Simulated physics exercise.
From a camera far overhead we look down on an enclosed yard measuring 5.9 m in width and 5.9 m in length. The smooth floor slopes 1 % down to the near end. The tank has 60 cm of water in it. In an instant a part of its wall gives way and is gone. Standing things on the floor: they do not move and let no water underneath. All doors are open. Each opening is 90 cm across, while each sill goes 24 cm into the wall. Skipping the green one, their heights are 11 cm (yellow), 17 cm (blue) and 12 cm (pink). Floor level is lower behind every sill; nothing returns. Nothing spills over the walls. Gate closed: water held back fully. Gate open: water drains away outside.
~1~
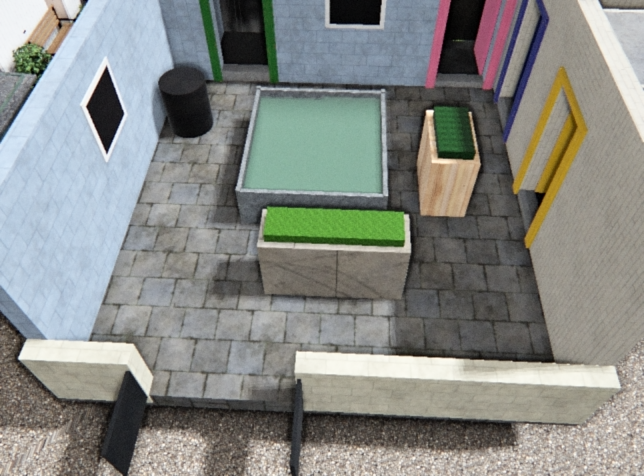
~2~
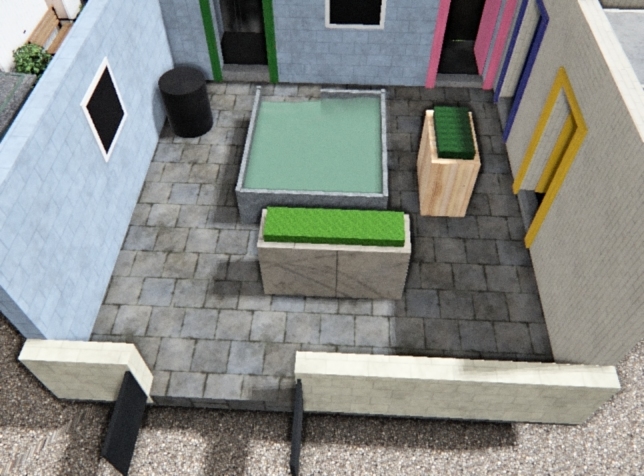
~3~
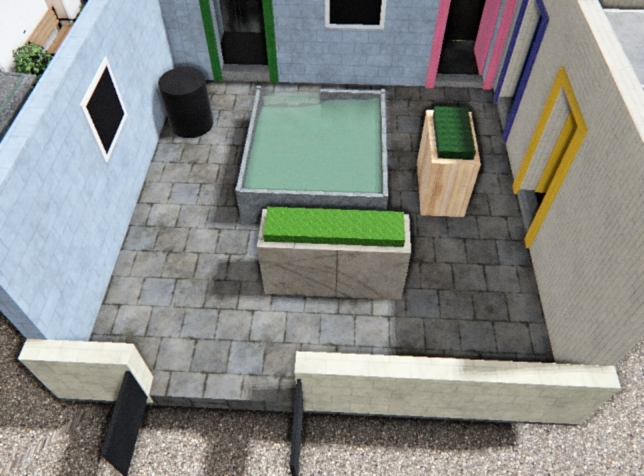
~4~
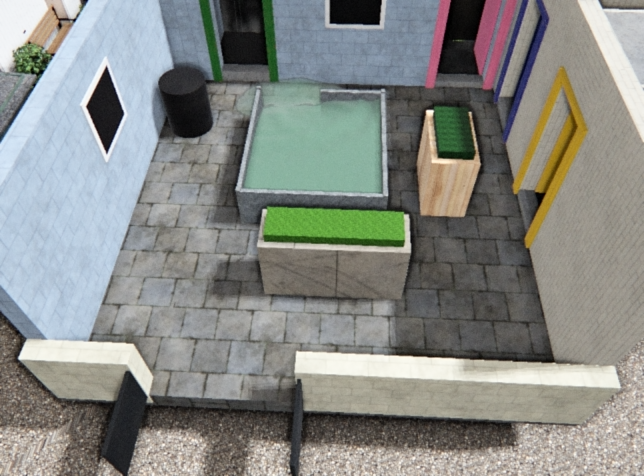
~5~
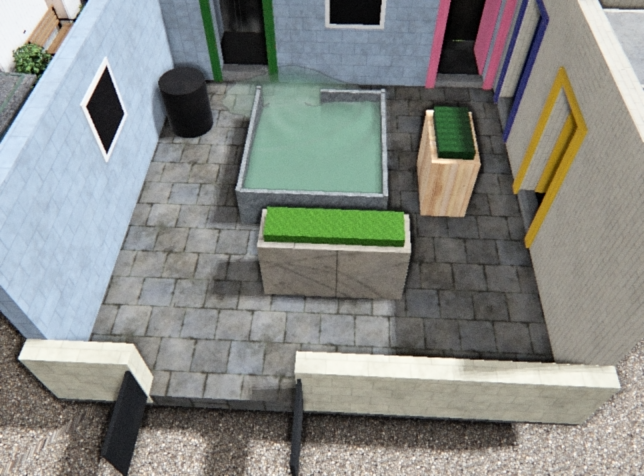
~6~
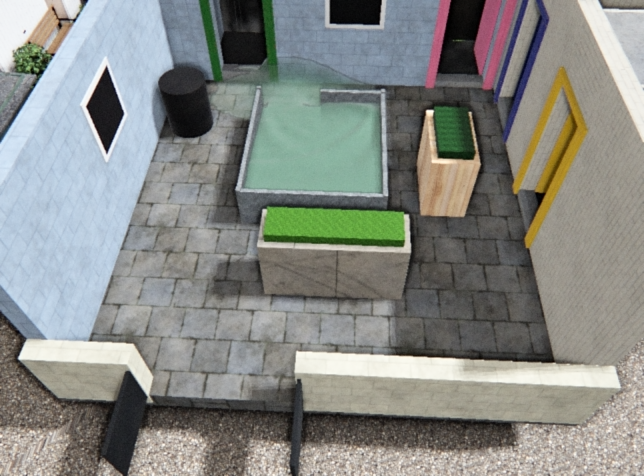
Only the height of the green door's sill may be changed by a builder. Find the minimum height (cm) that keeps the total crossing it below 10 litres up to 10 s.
The minimum is roughly 30 cm.
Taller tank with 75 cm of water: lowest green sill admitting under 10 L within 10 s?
You'd need a step of close to 39 cm.
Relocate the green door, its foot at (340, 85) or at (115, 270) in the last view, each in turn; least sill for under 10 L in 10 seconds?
28 and 6.5 cm.
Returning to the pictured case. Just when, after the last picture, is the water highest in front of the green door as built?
Roughly 1.0 s.
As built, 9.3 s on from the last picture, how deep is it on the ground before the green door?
11.5 cm.
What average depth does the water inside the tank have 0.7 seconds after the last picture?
The mean depth is roughly 46 cm.
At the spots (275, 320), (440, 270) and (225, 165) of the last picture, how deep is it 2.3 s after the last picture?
Depth: About 0, 0, 0 cm.
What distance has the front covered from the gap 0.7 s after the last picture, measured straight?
Distance from gap: Approx. 3.0 m.
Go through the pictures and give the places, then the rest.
Still water, 60 cm deep, in the tank at (317, 141); the green door at (240, 33) is dry, in the first picture.
Water pours out on the far side and has run 0.3 m, to a hidden place; about 10 cm deep outside, 60 cm at the back, in the second picture.
The gap is on the far side, the front 0.8 m out at a hidden place; the back of the tank holds 60 cm, in the third picture.
The front is at (325, 83), 1.1 m from the gap on the far side; 1.7 m2 of floor is wet, 60 cm left at the back, in the fourth picture.
Water pours out on the far side and has run 1.2 m, to (243, 81); about 8 cm deep outside, 60 cm at the back, in the fifth picture.
The gap is on the far side, the front 1.4 m out at (224, 81); the back of the tank holds 60 cm; water is at the green door at (240, 33), in the sixth picture.
Then, 0.7 s after the last picture water covers 15 % of the floor, deepest (44 cm) near (293, 87); 29 cm at the green door, 9 litres in over its 20 cm sill.
Then, 2.3 s after the last picture water covers 40 % of the floor, deepest (40 cm) near (174, 95); 22 cm at the green door, 59 litres in over its 20 cm sill.
Then, 9.3 s after the last picture water covers 90 % of the floor, deepest (16 cm) near (173, 288); 12 cm at the green door, 84 litres in over its 20 cm sill.
At the green door as built, the water peaked near 30 cm, 0.9 s after the last picture.
With a sill of 25.5 cm, 32 litres would have come in within the 10 s; with 34 cm, 3 litres. So under 10 litres takes about 30 cm.
